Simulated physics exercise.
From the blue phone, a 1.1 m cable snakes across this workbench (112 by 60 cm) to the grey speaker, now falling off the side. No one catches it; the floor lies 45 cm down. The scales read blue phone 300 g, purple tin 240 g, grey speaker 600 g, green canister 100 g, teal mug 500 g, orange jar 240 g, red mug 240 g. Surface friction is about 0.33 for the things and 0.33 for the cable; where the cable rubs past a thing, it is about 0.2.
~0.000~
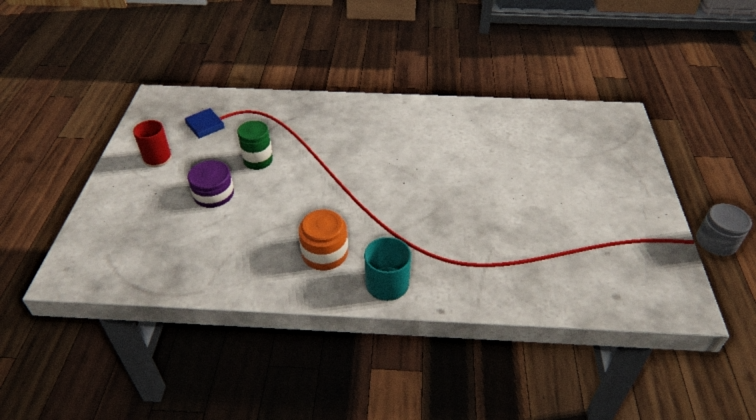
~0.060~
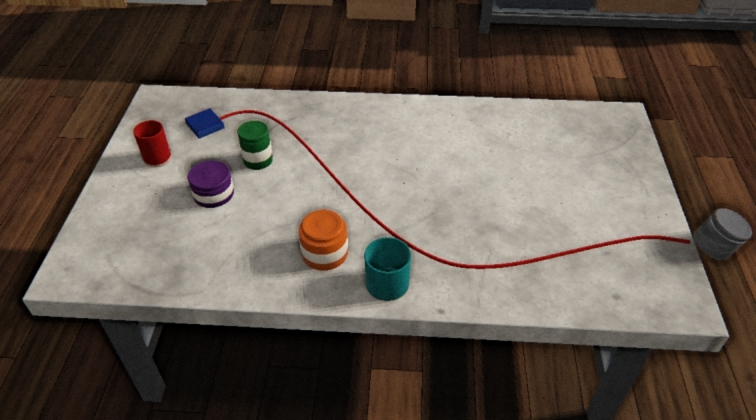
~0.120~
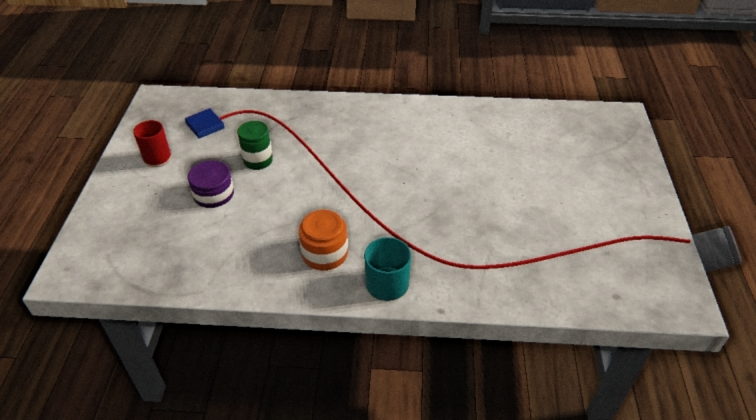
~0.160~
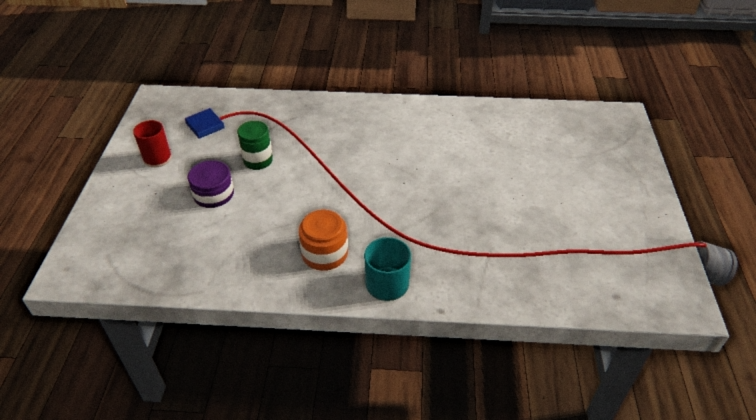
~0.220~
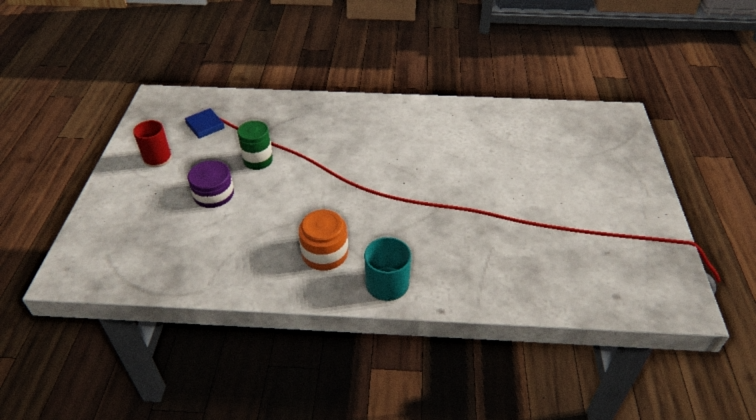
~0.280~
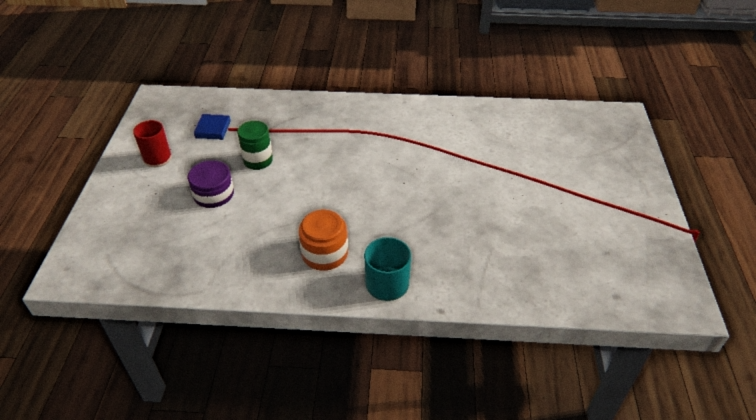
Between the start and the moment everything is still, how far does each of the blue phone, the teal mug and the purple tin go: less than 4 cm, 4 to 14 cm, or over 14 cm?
The blue phone goes over 14 cm, the teal mug goes less than 4 cm, the purple tin goes less than 4 cm.
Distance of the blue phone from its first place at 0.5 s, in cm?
30 cm.
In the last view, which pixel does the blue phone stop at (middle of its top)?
You'll find it close to (417, 160) in the last picture.
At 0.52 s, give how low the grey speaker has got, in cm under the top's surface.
40 cm or so.
At 0.5 s, the cable's tail end at (338, 164); blue phone 30 cm off its start, grey speaker over the edge, green canister 6 cm off its start.
At 0.7 s, the cable's tail end at (401, 174); blue phone 44 cm off its start, grey speaker over the edge, green canister 7 cm off its start.
At 1.0 s, the cable's tail end at (407, 174); blue phone 46 cm off its start at (417, 160), grey speaker over the edge, green canister 7 cm off its start at (273, 149).
At 1.2 s, the cable's tail end at (407, 174); blue phone 46 cm off its start, grey speaker over the edge, green canister 7 cm off its start.
At 2.4 s, the cable's tail end at (407, 174); blue phone 46 cm off its start at (417, 160), purple tin 0 cm off its start at (209, 174), teal mug 0 cm off its start at (388, 255), grey speaker over the edge.
